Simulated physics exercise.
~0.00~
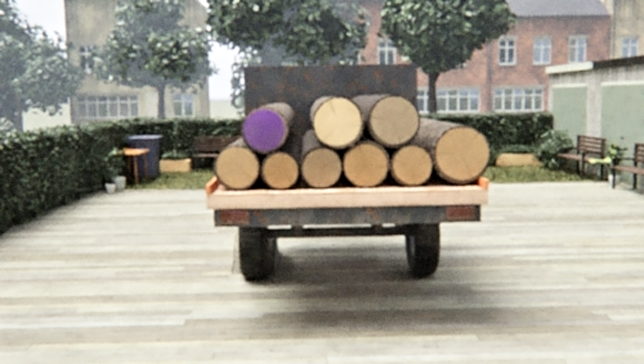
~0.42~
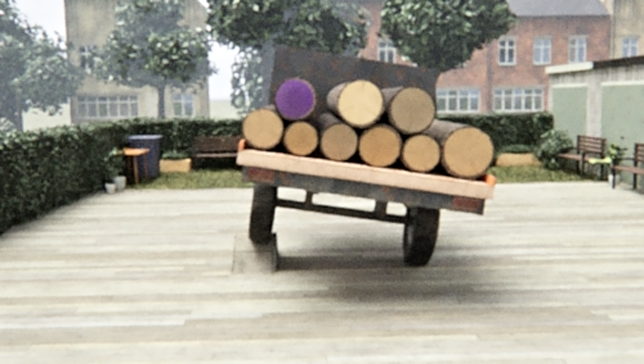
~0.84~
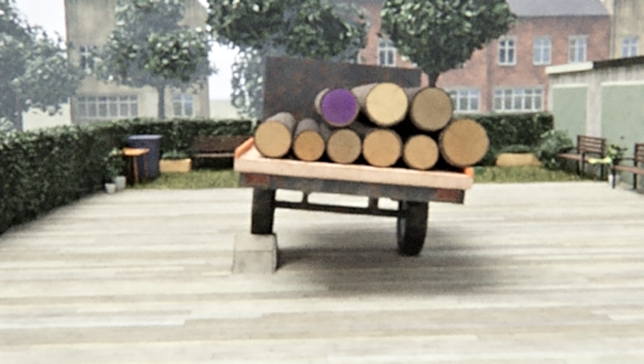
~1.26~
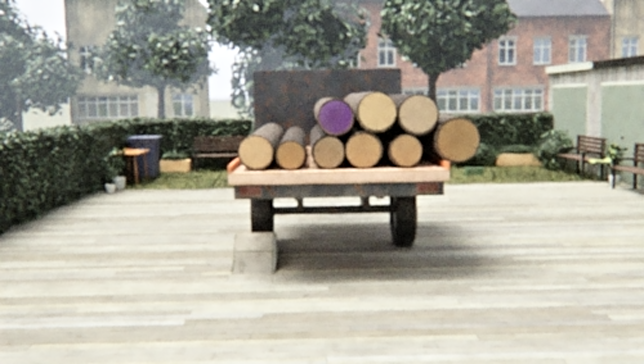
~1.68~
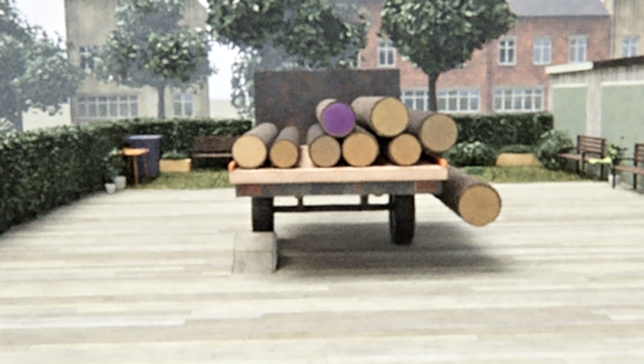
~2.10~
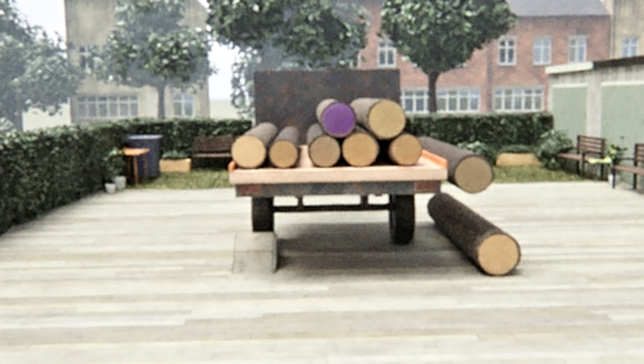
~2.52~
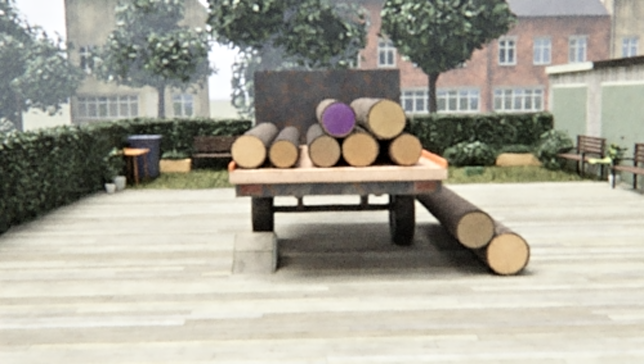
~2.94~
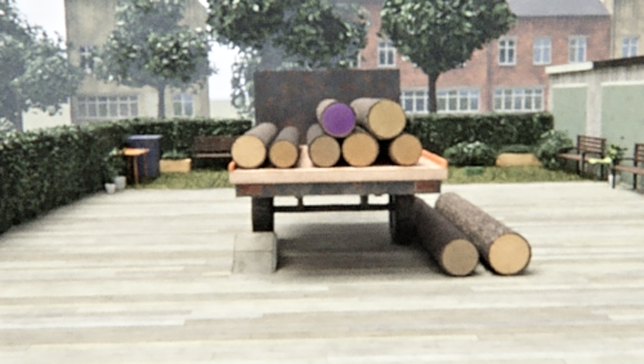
Loose logs shift on a tilting trailer, and two roll off while the purple-ended one stays.
